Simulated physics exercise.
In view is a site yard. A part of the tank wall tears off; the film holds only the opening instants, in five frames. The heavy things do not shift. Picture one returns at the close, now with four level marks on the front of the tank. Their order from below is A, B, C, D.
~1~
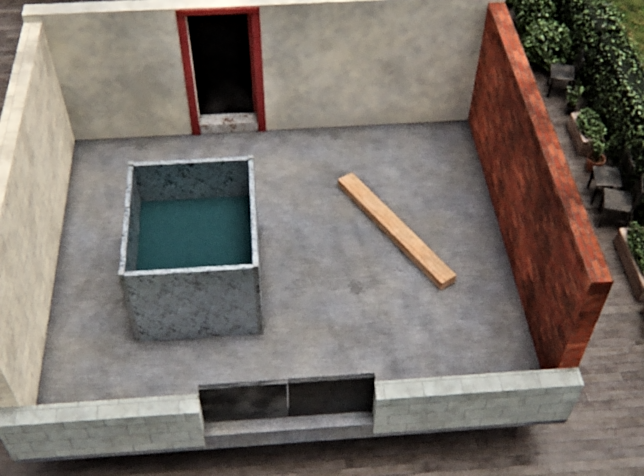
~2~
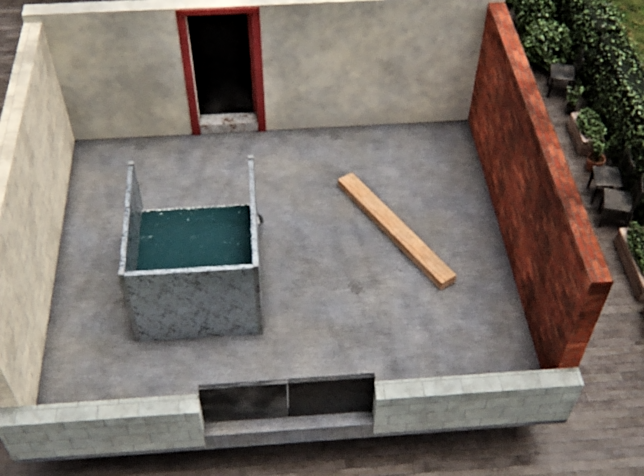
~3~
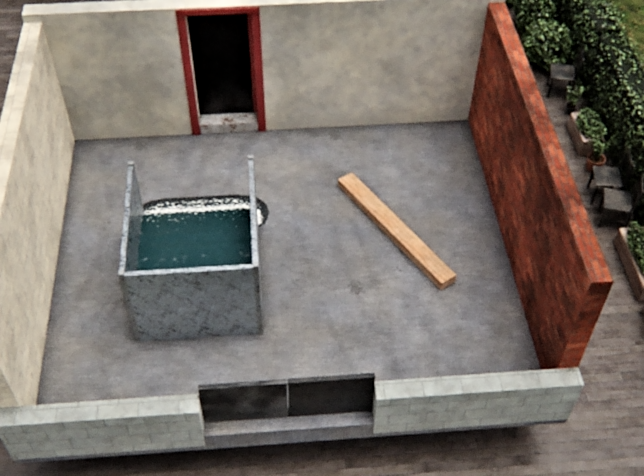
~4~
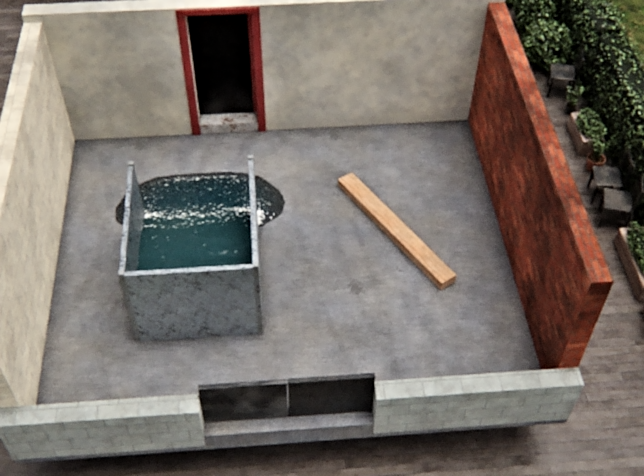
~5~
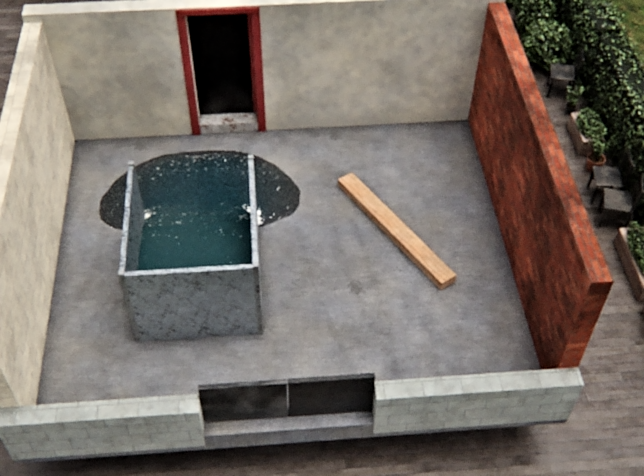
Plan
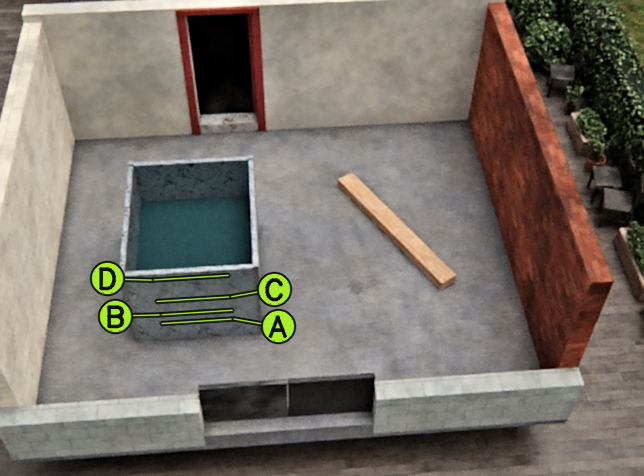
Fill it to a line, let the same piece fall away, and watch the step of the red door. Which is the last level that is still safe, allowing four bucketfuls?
A will do.
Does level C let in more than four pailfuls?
Yes.
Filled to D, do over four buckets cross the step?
Yes, that goes wrong.
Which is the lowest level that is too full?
The answer is B.
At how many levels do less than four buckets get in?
One.
In lime, A at (197, 321); B at (196, 312); C at (194, 299); D at (190, 277); from the bottom up A, B, C, D.
Choosing A, a splash gets over, under a bucket.
Choosing B, about 8 bucketfuls get in.
Choosing C, dozens of bucketfuls pour in.
Choosing D, dozens of bucketfuls pour in.
